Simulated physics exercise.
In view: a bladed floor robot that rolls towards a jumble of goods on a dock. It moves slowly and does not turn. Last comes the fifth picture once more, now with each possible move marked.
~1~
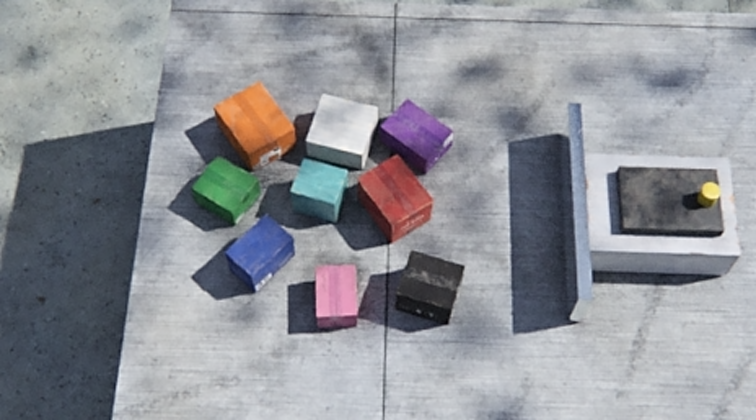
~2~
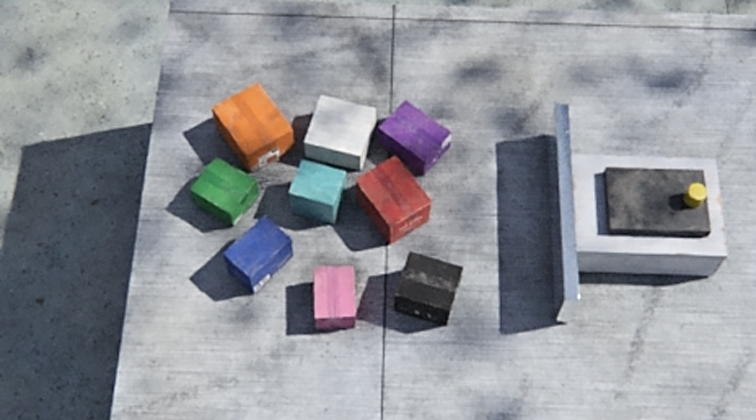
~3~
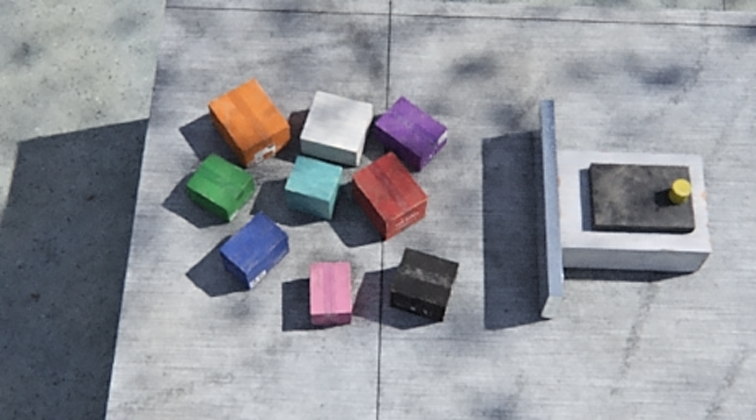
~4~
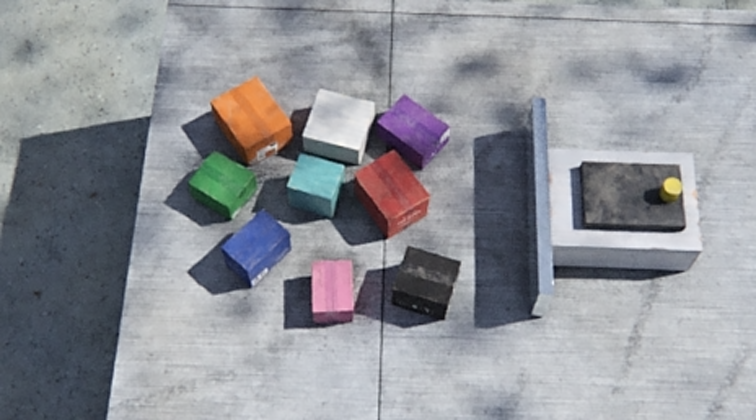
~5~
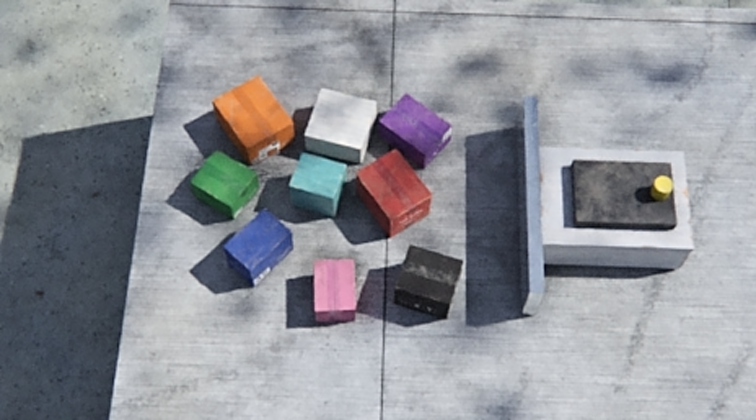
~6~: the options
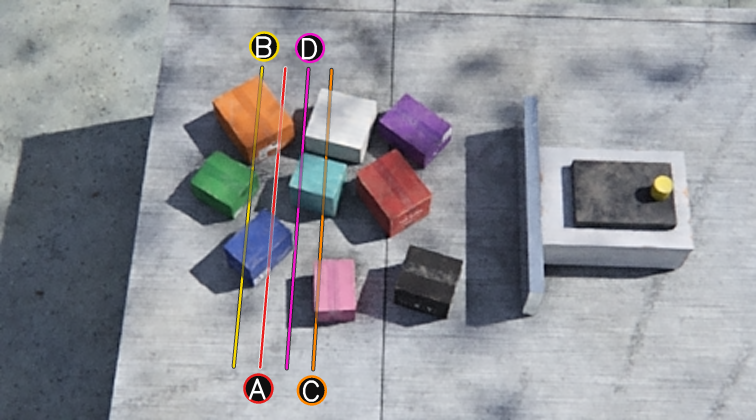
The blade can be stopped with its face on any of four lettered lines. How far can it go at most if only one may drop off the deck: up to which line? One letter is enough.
No farther than A.
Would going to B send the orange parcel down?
Yes.
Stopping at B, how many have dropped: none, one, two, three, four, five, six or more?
By then, two.
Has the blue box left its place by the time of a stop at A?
Yes.
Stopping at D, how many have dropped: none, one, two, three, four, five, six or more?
The count is none.
On the copy, A at (274, 208); B at (249, 207); C at (323, 210); D at (298, 209).
On A. First, robot (522, 190); black parcel (400, 283); white crate (327, 125).
Then, robot (429, 186); orange parcel (213, 114); green box (213, 186).
Finally, robot (358, 184); orange parcel (152, 104); green box (151, 196); none fallen.
By contrast, B drops two; C is within the limit but short; D is within the limit but short.
